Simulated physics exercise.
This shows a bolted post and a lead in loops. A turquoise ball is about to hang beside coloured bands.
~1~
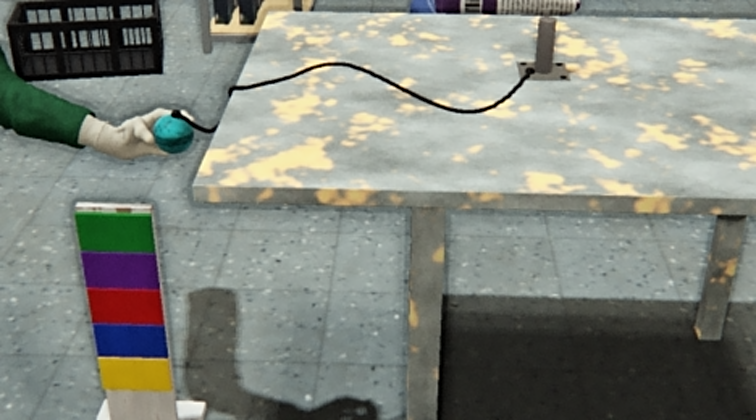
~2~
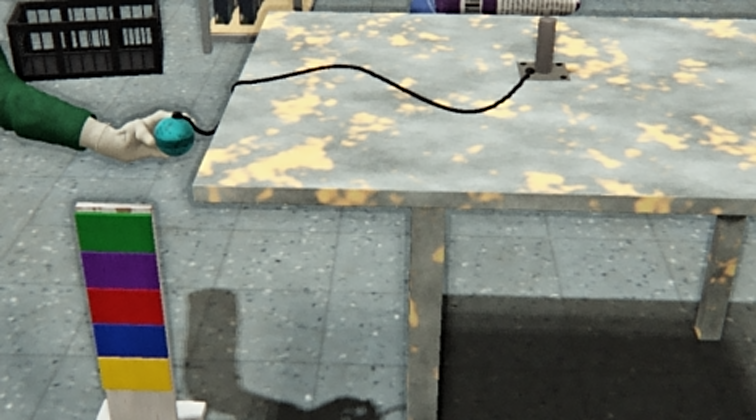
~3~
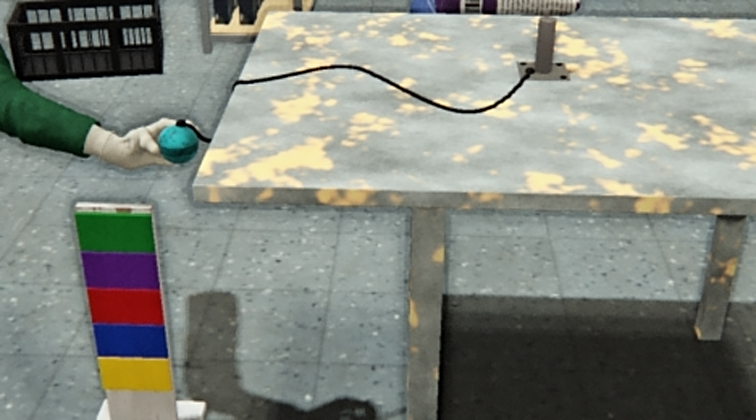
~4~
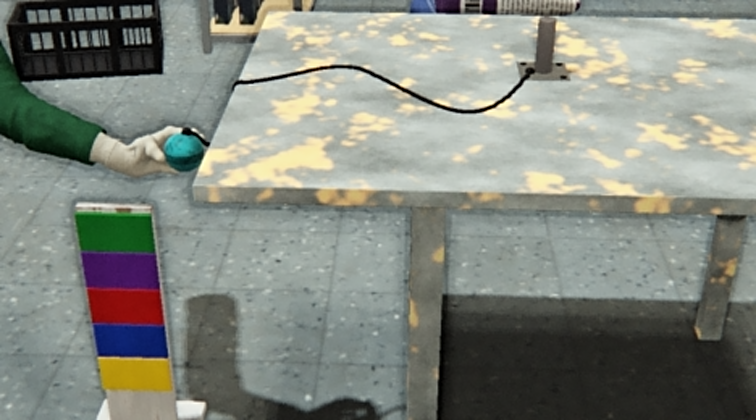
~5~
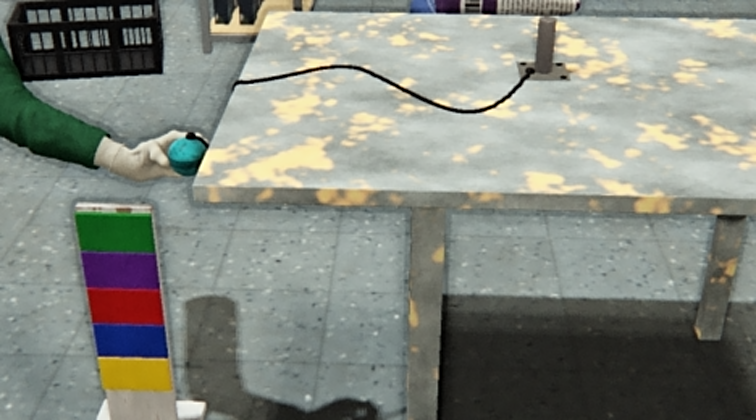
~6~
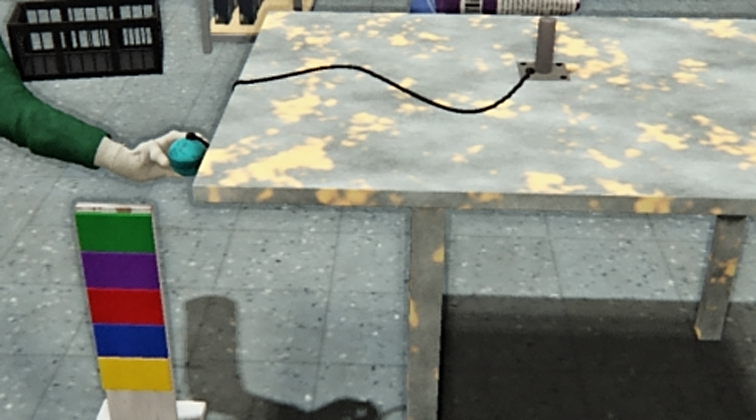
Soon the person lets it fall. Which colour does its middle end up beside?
Red.
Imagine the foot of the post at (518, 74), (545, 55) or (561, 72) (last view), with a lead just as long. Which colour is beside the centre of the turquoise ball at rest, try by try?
Post by post, in the given order: Blue; red; red.
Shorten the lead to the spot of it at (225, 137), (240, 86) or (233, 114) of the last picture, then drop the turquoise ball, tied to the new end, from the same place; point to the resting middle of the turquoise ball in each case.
Roughly at (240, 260) for the first, (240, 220) for the second and (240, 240) for the third.
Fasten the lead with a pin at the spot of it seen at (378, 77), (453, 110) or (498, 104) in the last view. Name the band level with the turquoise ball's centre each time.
First try green, second try purple, third try purple.
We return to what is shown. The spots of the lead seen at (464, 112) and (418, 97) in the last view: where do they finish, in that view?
One ends up around (398, 79), the other around (342, 82).
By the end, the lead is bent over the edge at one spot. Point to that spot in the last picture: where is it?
That point sits at about (343, 67).
A little later, ball near (238, 290); level with red.
Next, ball near (252, 299); level with red.
When it is over, ball near (249, 303); level with red. The lead holds its middle at red.
